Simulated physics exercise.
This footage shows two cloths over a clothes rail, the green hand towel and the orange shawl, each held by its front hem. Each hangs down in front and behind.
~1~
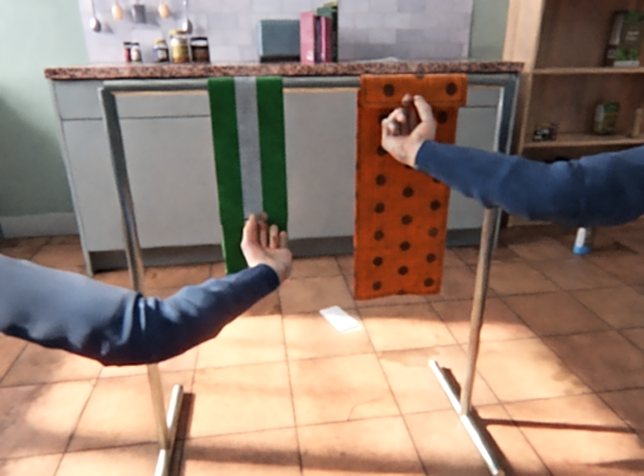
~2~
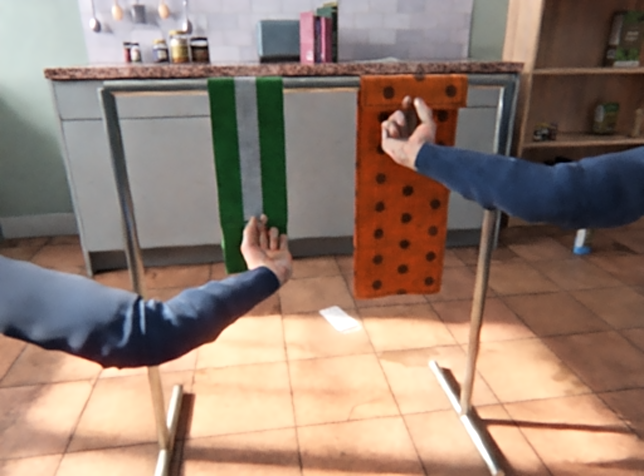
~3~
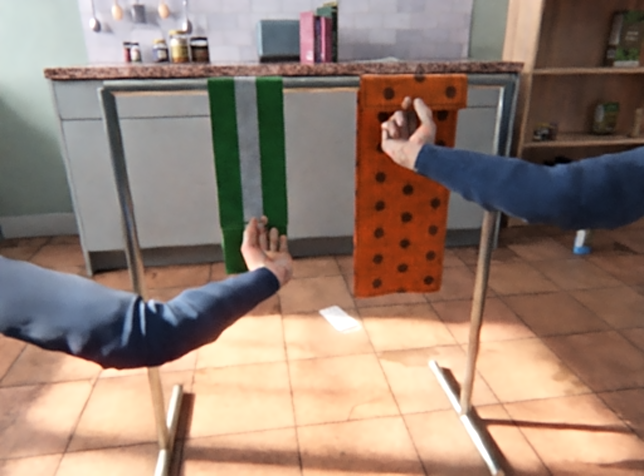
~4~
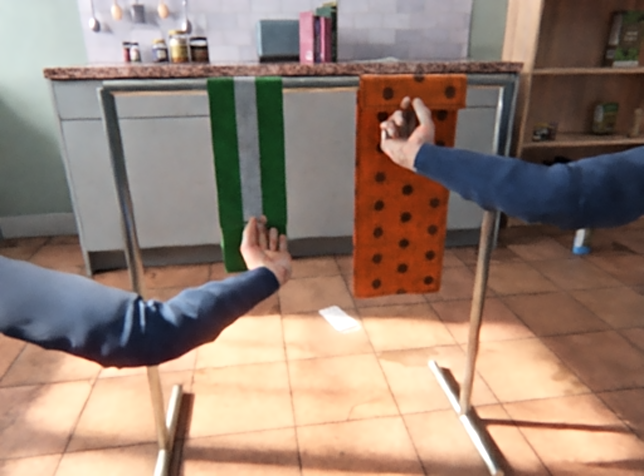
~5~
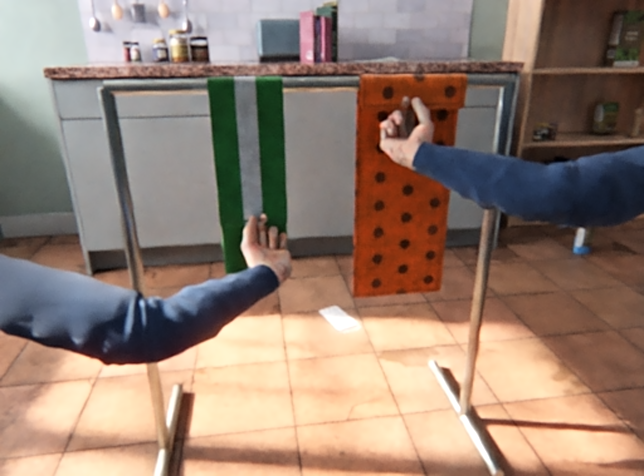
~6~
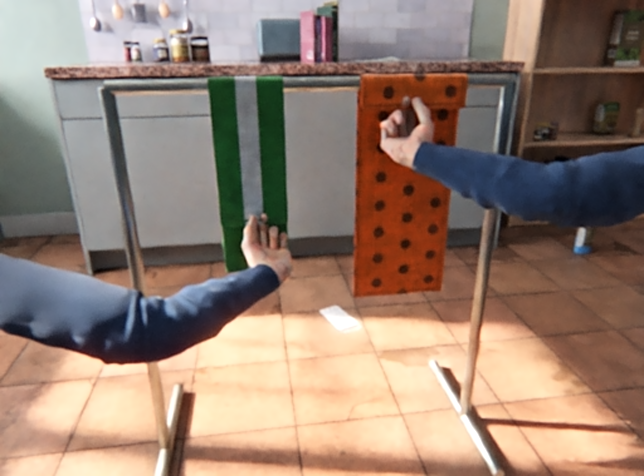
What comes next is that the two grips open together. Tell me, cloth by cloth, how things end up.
The green hand towel holds; the orange shawl fails to hold.
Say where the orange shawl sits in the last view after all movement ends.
It ends at (389, 421).
Then, 0.32 s after the last picture, hand towel still hanging; shawl clear of the rail and dropping near (401, 238).
Then, 0.56 s after the last picture, hand towel still hanging; shawl clear of the rail and dropping near (391, 402).
Then, 0.86 s after the last picture, hand towel still hanging; shawl in a heap on the floor near (390, 422).
At rest, hand towel still hanging; shawl in a heap on the floor near (390, 421). The green hand towel hangs there and the orange shawl is pulled off by its long side.
